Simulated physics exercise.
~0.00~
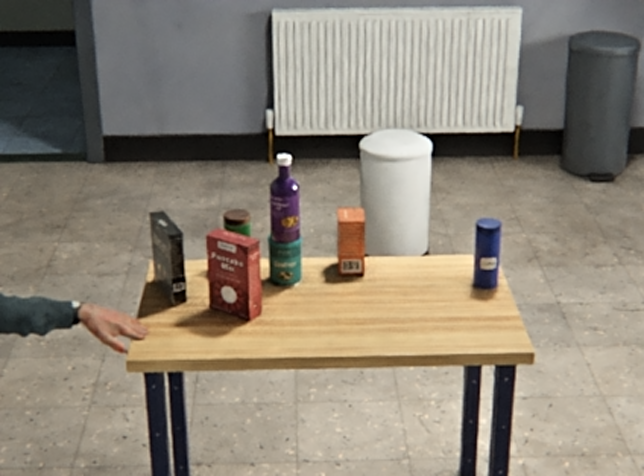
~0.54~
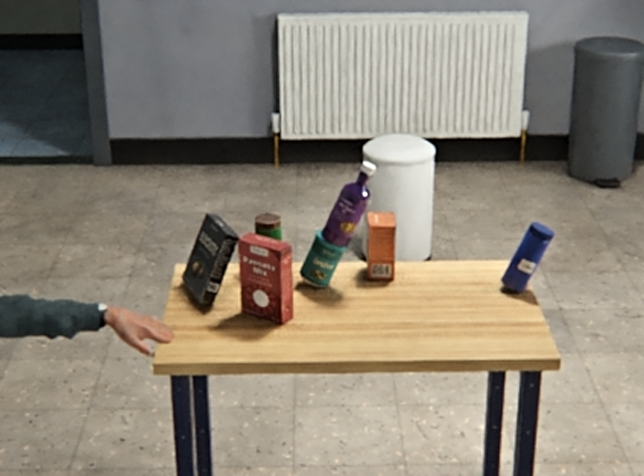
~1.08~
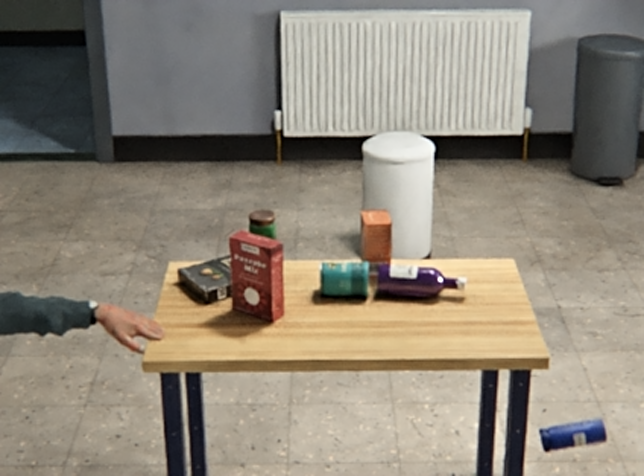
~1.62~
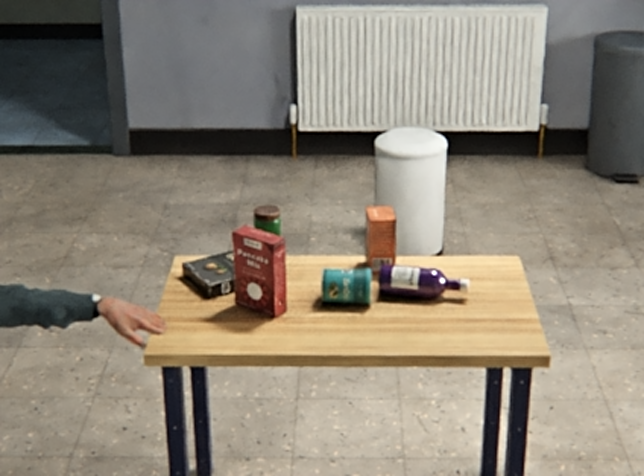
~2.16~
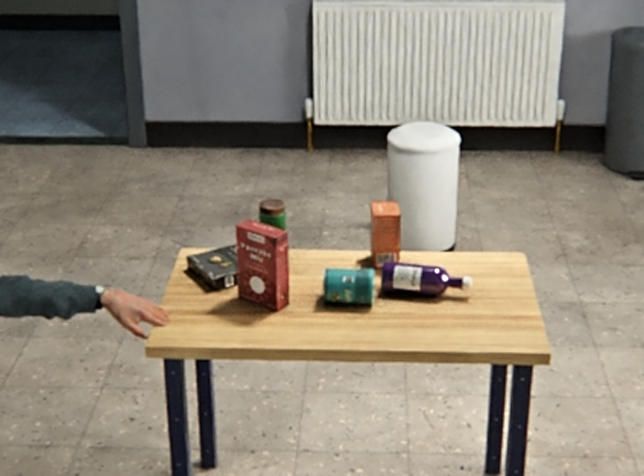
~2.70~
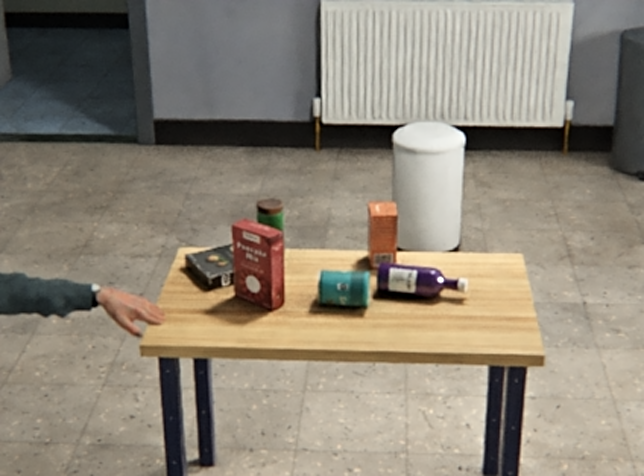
In a plain room with a pale tiled floor, a wooden table is seen from slightly above, with a radiator, a white bin and a grey bin behind it. A hand rests at the table's left edge beside a black packet, a red packet, a green jar, a purple bottle, a turquoise tin, an orange carton and, at right, a blue jar. The table jerks right, and the black packet, bottle, tin and blue jar lean. The blue jar drops off the right side while the other three topple onto the tabletop. The red packet, green jar and orange carton remain standing.
